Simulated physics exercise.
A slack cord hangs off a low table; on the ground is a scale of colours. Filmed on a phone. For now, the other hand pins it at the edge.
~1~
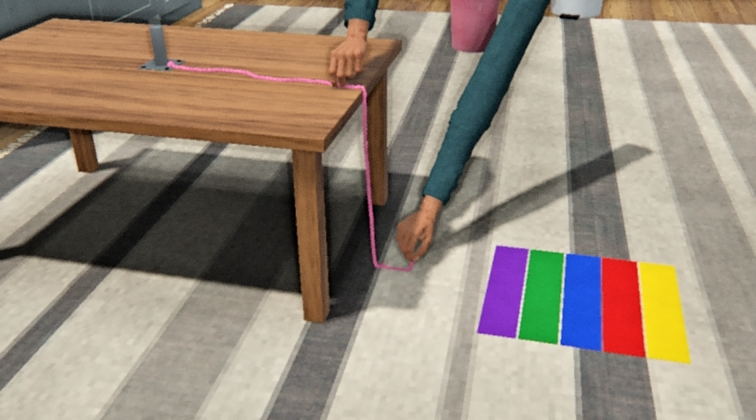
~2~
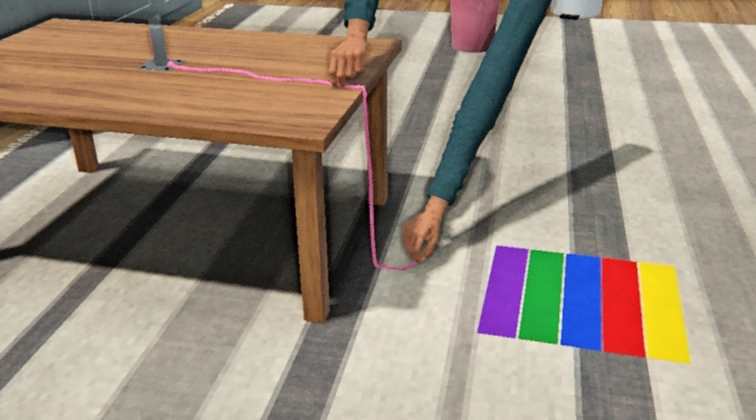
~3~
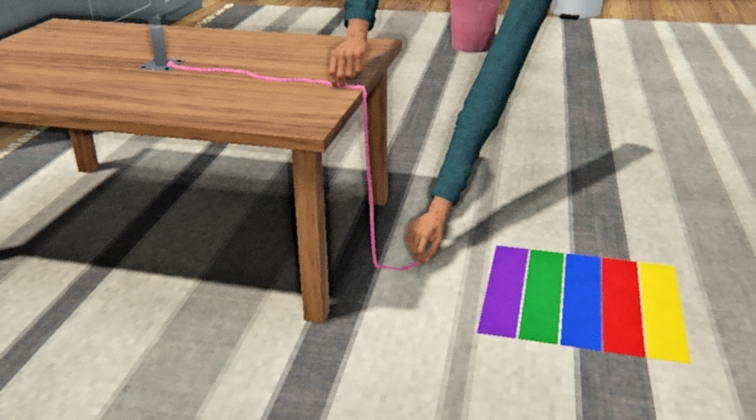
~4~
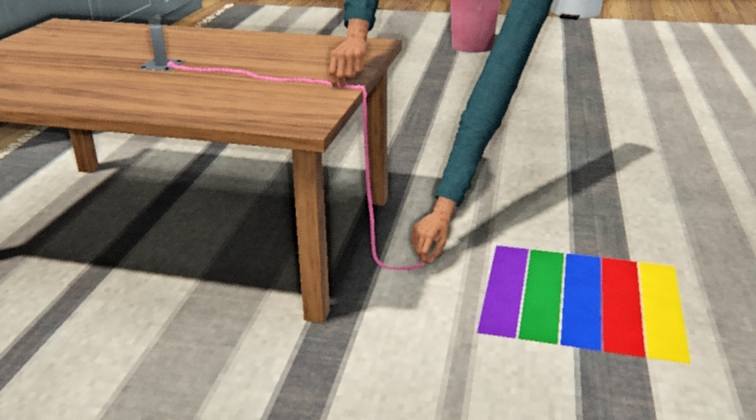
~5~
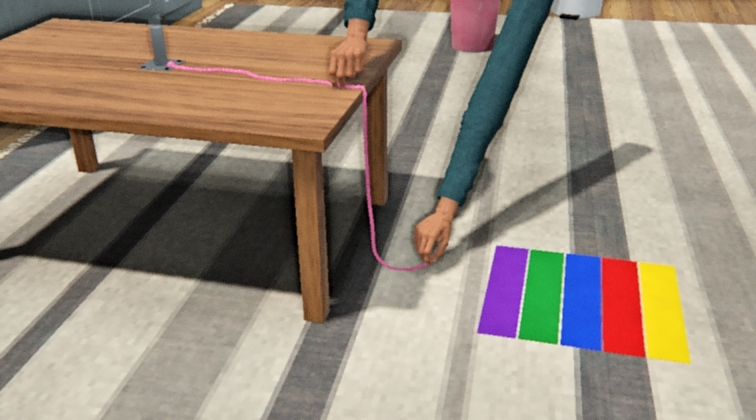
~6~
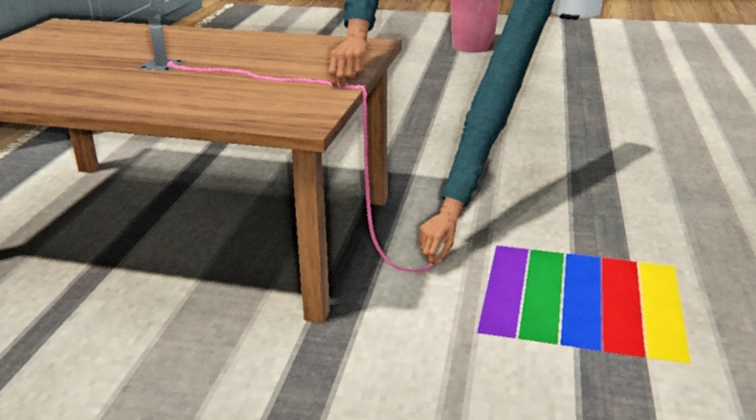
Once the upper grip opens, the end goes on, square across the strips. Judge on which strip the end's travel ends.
Its travel ends on the green strip.
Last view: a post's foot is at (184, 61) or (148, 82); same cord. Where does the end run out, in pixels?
The spots are roughly (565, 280) and (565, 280).
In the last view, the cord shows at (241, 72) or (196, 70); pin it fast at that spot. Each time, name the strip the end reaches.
Green; green.
Early on, end near (470, 266); short of the strips.
Midway, end near (516, 272); over purple.
At the end of the slack, end near (544, 275); over green. Over green.
